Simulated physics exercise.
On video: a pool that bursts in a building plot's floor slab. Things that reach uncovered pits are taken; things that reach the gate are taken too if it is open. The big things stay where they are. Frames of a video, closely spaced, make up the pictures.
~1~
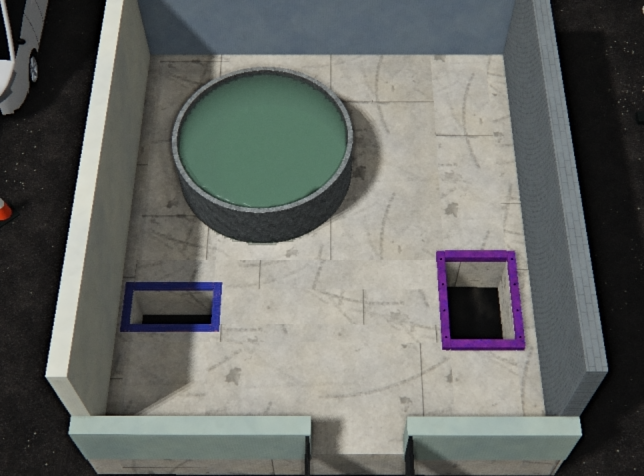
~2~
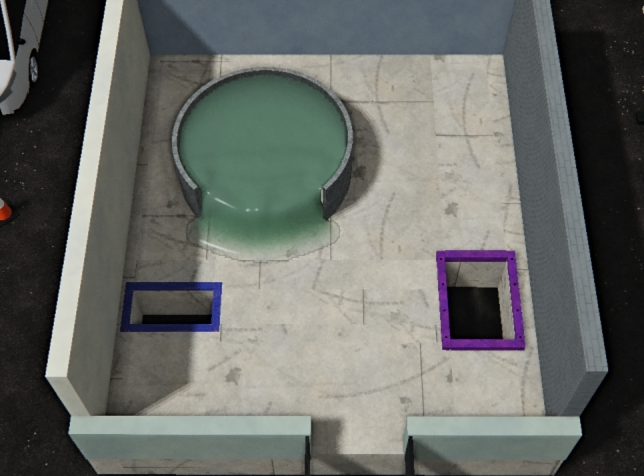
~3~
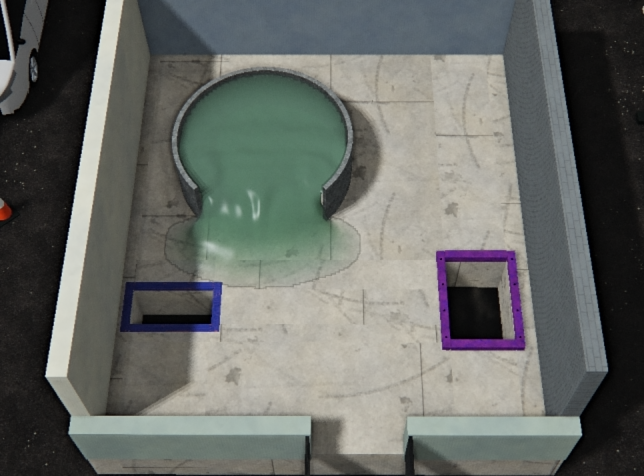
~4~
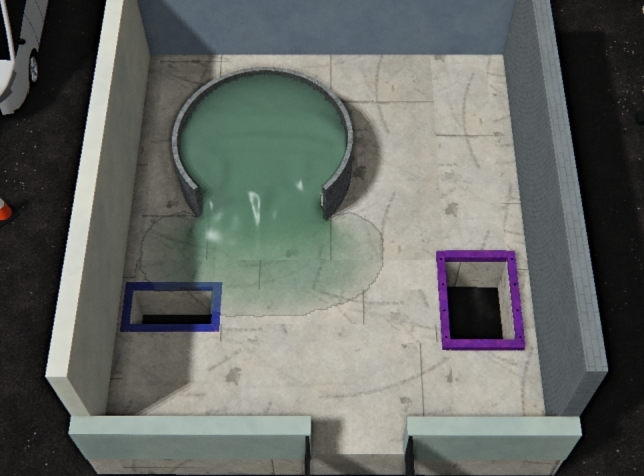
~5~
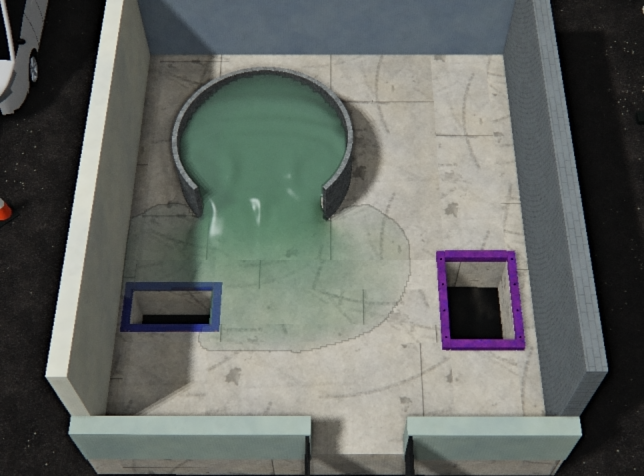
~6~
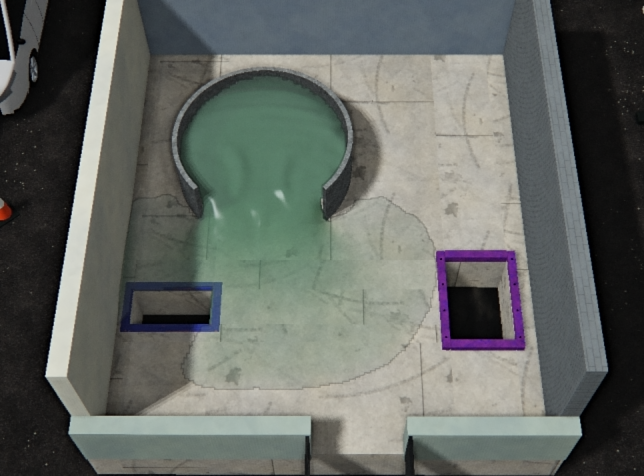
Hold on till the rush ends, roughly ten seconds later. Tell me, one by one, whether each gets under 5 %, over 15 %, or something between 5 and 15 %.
The gate will be a major outlet past fifteen per cent; the purple pit will be a minor outlet short of five per cent; the blue pit will be a major outlet past fifteen per cent.
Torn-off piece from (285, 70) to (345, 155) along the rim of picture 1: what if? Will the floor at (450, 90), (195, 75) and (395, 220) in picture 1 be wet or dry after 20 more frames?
Well, the first is hit by the spill, the next hit by the spill, the last hit by the spill.
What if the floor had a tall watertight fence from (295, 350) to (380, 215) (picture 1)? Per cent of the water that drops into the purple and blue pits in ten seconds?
I'd say purple collects roughly 0 % while blue collects roughly 55 %.
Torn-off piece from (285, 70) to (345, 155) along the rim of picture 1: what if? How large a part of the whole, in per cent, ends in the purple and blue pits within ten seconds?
The purple pit gets 20 per cent and the blue pit 12 per cent.
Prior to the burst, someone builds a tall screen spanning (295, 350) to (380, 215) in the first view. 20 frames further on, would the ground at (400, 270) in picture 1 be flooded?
Waterless.
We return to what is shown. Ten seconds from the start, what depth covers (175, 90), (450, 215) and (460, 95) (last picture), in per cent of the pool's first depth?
Around 2, 2 and 4 %.
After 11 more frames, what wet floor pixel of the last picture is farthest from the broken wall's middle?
The farthest wet point should be near (542, 436).
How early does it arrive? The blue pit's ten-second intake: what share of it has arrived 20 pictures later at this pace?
Near 55 %, I'd say.
A moment on, water covers 45 % of the floor; the gate 1 %, the purple pit 0 %, the blue pit 7 %.
Next, water covers 45 % of the floor; the gate 6 %, the purple pit 0 %, the blue pit 13 %.
Then, water covers 50 % of the floor; the gate 12 %, the purple pit 0 %, the blue pit 21 %.
Later, water covers 75 % of the floor; the gate 18 %, the purple pit 2 %, the blue pit 32 %.
In the end, water covers 90 % of the floor; the gate 23 %, the purple pit 2 %, the blue pit 40 %.
